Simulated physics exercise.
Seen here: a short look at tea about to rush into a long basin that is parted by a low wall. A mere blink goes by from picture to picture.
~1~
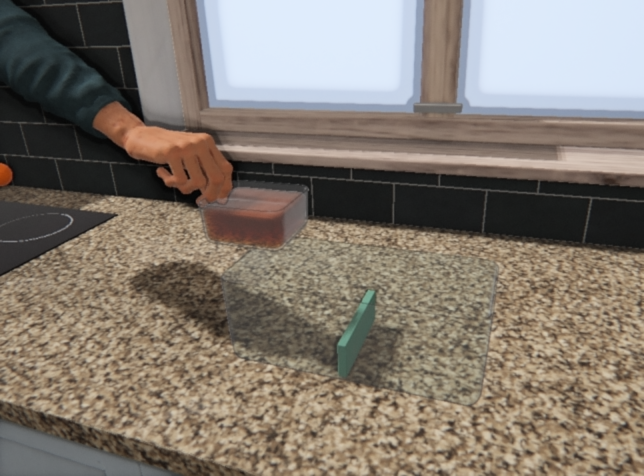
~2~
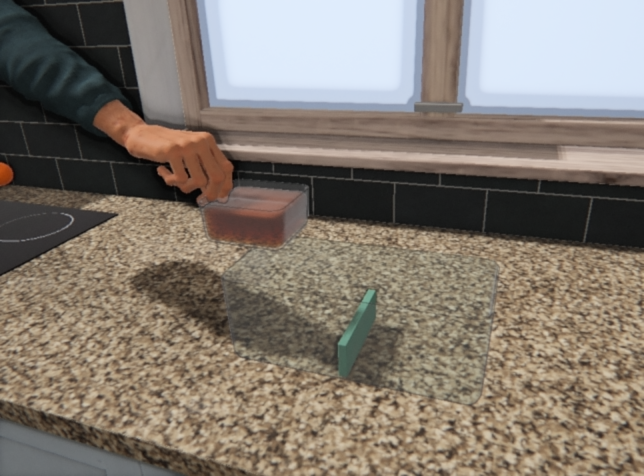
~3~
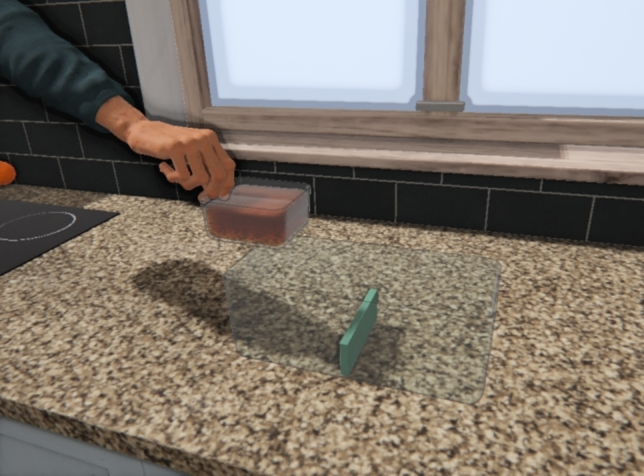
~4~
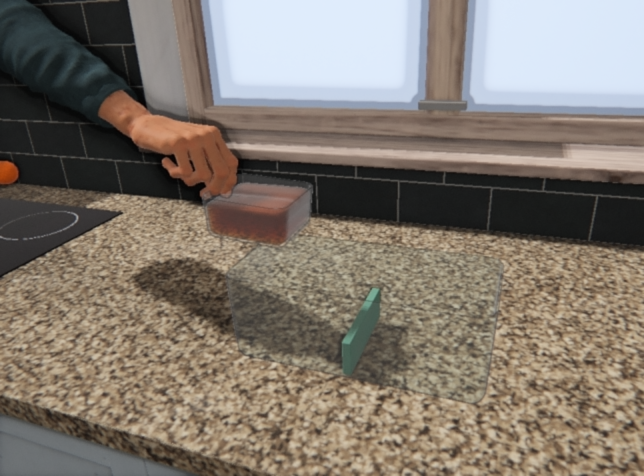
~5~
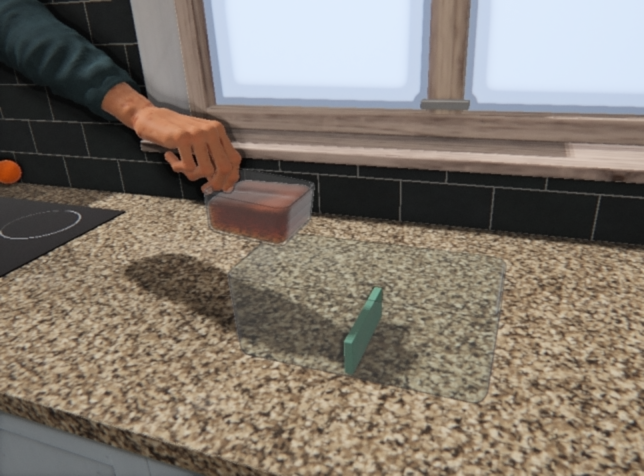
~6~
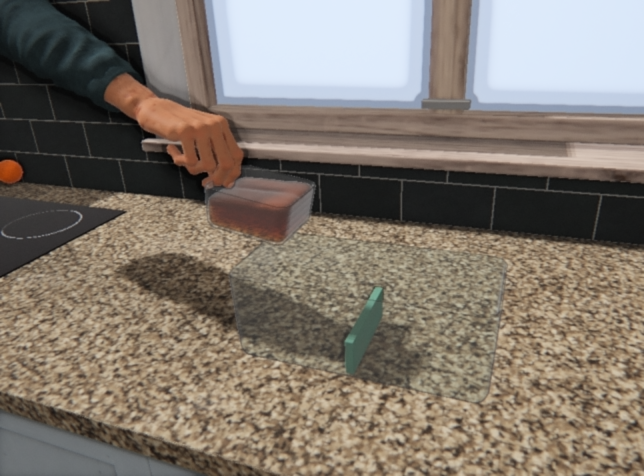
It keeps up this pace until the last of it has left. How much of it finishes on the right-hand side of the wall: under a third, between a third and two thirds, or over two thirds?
The share right of the wall is a middling part, a third to two thirds.
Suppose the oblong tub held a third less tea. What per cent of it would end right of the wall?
25 %.
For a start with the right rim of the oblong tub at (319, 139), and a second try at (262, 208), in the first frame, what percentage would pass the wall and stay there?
Close to 90 in a hundred, then close to 0 in a hundred.
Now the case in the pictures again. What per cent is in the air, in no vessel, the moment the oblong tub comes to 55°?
Near 30 parts in a hundred.
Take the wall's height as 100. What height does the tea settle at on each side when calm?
On the left roughly 20, on the right roughly 20.
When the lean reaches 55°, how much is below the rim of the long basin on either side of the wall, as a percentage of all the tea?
Split is about 20 % to the left and 0 % to the right.
A moment on, the oblong tub is tipped part way and 52 per cent is still to pour, 18 is left of the wall and 1 right of it.
Next, the oblong tub is tipped on its side and 12 per cent is still to pour, 27 is left of the wall and 53 right of it.
Then the oblong tub is tipped on its side and 1 per cent is still to pour, 44 is left of the wall and 53 right of it.
Later the oblong tub is tipped on its side and 0 per cent is still to pour, 46 is left of the wall and 53 right of it.
In the end 46 per cent lies left of the wall, 53 right of it and 1 outside.
